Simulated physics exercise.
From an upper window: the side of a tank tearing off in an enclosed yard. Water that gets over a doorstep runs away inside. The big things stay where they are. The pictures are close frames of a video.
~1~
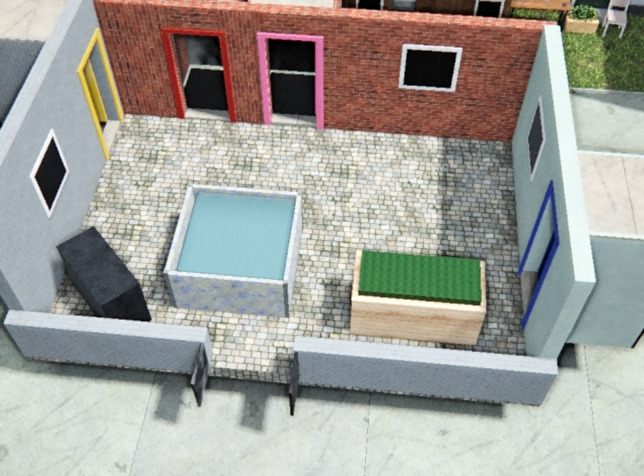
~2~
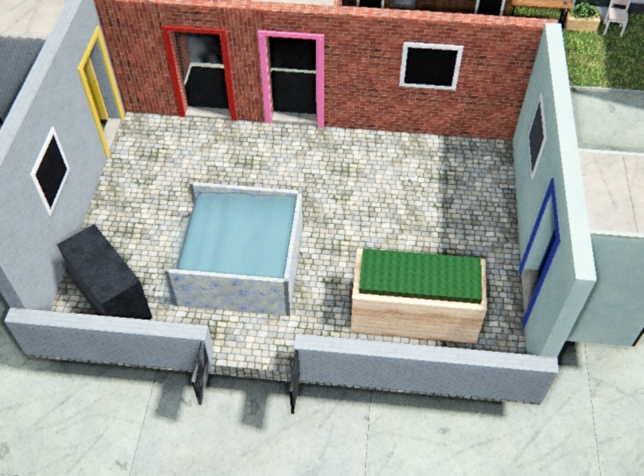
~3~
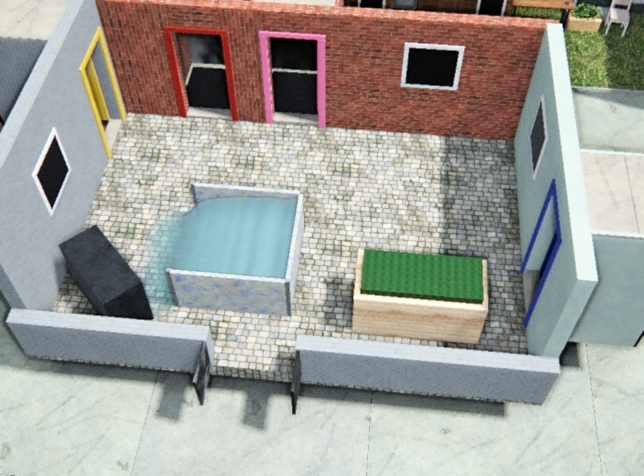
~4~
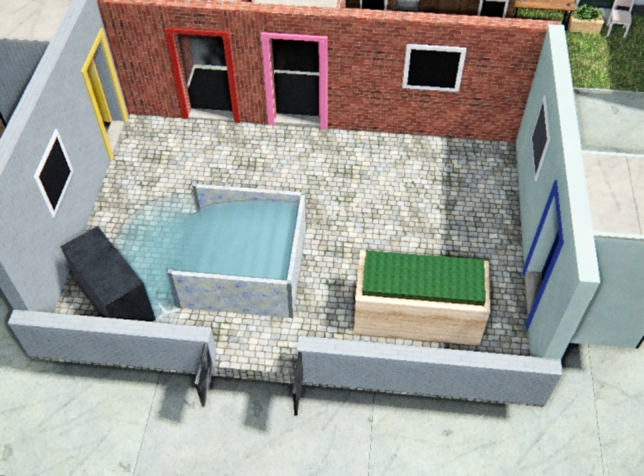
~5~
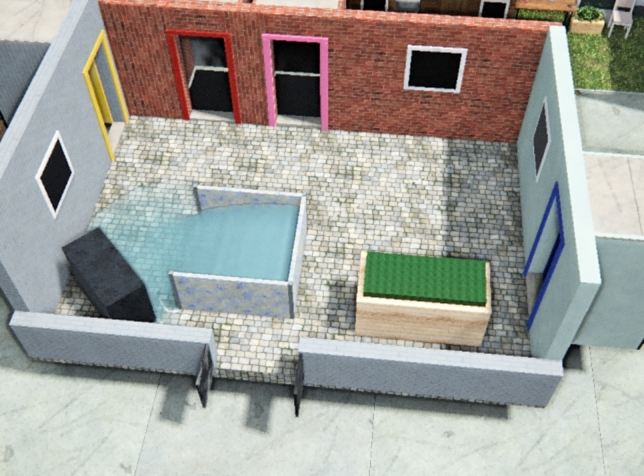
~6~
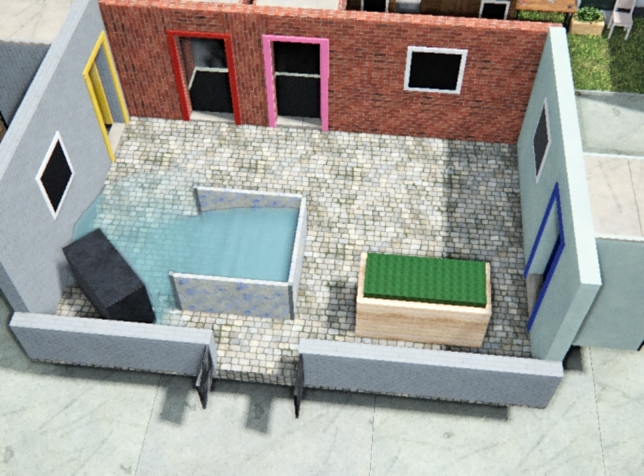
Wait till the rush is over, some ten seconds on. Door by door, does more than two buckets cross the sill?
In the end: The red door lets in a lot; the blue door admits no more than that; the yellow door lets in a lot; the pink door admits no more than that.
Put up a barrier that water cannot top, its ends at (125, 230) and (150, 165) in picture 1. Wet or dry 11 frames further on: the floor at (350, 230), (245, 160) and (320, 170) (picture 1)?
One after the other: Not flooded, under water, not flooded.
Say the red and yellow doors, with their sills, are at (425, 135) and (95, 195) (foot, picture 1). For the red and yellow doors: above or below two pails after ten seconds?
One by one: Red keeps below it, yellow floods.
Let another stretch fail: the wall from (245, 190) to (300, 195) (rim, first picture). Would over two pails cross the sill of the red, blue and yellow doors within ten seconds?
The red door floods, the blue door is under, the yellow door goes over.
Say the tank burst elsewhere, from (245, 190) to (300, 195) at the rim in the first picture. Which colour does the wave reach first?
That is the one in pink.
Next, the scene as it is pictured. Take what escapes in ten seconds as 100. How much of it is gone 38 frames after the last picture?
Some 85 per cent.
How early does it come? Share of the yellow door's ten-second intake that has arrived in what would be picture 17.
About 5 per cent.
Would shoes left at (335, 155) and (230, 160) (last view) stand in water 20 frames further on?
In turn: Covered, covered.
A moment on, water covers 25 % of the floor; the red door not reached, the blue door not reached, the yellow door wet at the sill, nothing in, the pink door not reached.
Next, water covers 35 % of the floor; the red door under two buckets in, the blue door not reached, the yellow door under two buckets in, the pink door not reached.
Then, water covers 60 % of the floor; the red door over two buckets in, the blue door not reached, the yellow door far over two buckets in, the pink door wet at the sill, nothing in.
Later, water covers 90 % of the floor; the red door far over two buckets in, the blue door wet at the sill, nothing in, the yellow door far over two buckets in, the pink door wet at the sill, nothing in.
In the end, water covers 95 % of the floor; the red door far over two buckets in, the blue door wet at the sill, nothing in, the yellow door far over two buckets in, the pink door wet at the sill, nothing in.
